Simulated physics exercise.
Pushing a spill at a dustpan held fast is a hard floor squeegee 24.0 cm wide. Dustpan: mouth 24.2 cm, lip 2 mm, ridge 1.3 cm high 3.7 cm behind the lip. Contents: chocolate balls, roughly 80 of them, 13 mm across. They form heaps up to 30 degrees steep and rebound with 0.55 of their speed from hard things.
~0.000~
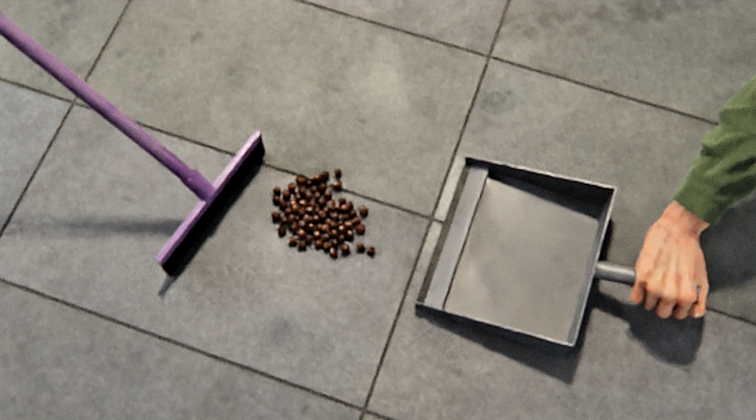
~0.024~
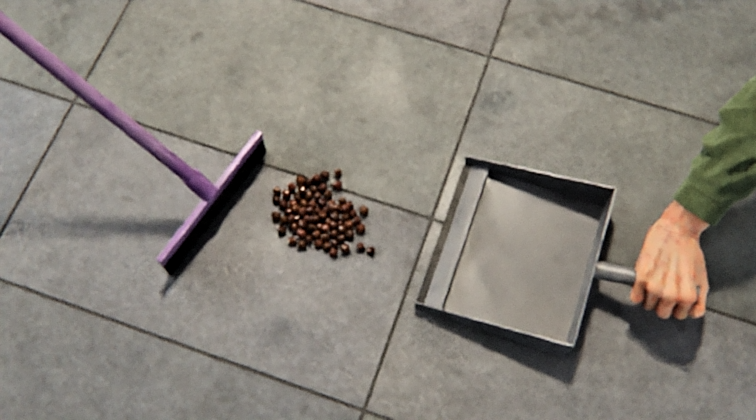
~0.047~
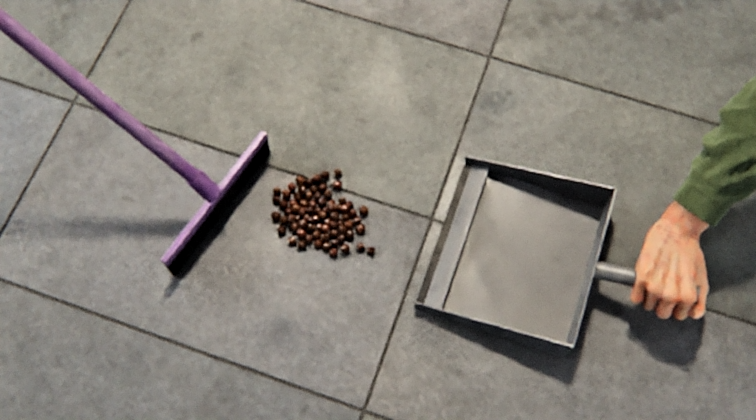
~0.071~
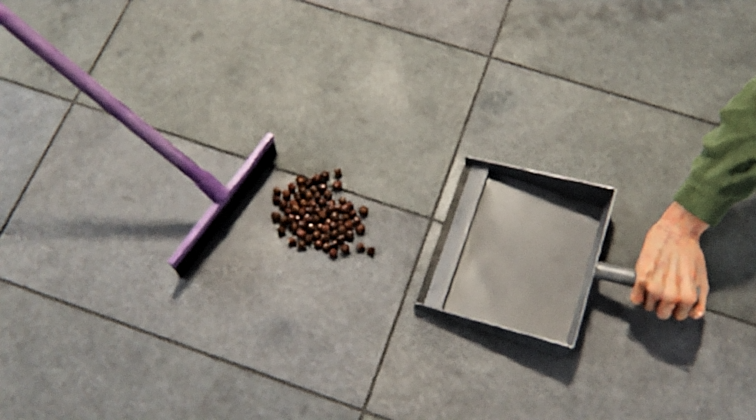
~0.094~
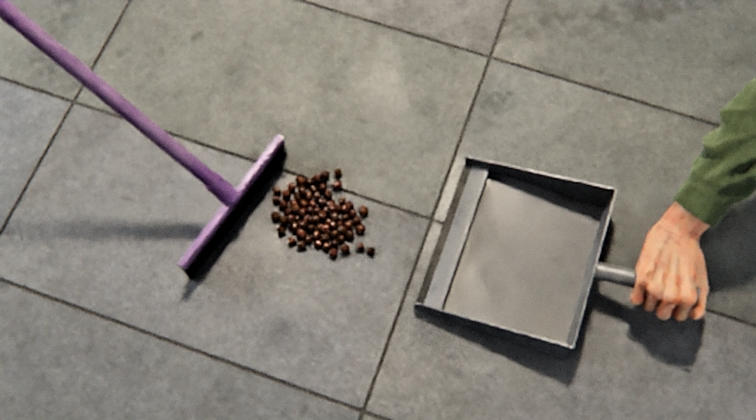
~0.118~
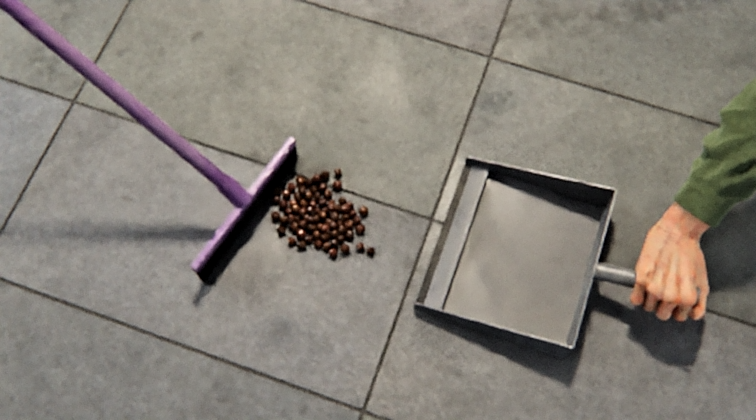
A purple squeegee slides slightly right to the brown balls while a hand grips the dustpan.
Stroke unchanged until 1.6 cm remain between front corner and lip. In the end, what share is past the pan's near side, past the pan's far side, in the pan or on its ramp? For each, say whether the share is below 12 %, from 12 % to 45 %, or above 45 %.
Past the pan's near side: From 12 % to 45 %; past the pan's far side: Below 12 %; in the pan or on its ramp: From 12 % to 45 %.
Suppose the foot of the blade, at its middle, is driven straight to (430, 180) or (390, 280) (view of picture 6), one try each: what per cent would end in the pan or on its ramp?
Close to 10 and 25 in a hundred, in that order.
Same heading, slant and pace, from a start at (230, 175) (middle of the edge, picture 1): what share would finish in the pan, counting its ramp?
It would come to about 15 in a hundred.
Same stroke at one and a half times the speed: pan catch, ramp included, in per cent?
It would be near 30 per cent.
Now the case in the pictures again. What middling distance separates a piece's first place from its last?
I'd say close to 20 cm.
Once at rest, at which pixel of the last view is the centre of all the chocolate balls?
Once everything settles, the centre is around (430, 263).
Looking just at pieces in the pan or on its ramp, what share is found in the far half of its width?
Something like 30 in a hundred.
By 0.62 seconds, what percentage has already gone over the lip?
I'd say around 35 in a hundred has made it so far.
After 0.28 s, middle of the blade 15 cm from the lip; 0 % over the lip, far side 0 %, near side 5 %.
After 0.38 s, middle of the blade 7 cm from the lip; 0 % over the lip, far side 0 %, near side 15 %.
Then, at 0.62 s, middle of the blade 4 cm from the lip; 35 % over the lip, far side 0 %, near side 20 %.
At rest (1.5 s), near side 20 %, far side 0 %, pan 25 %, in front of the lip or behind the blade 60 %.
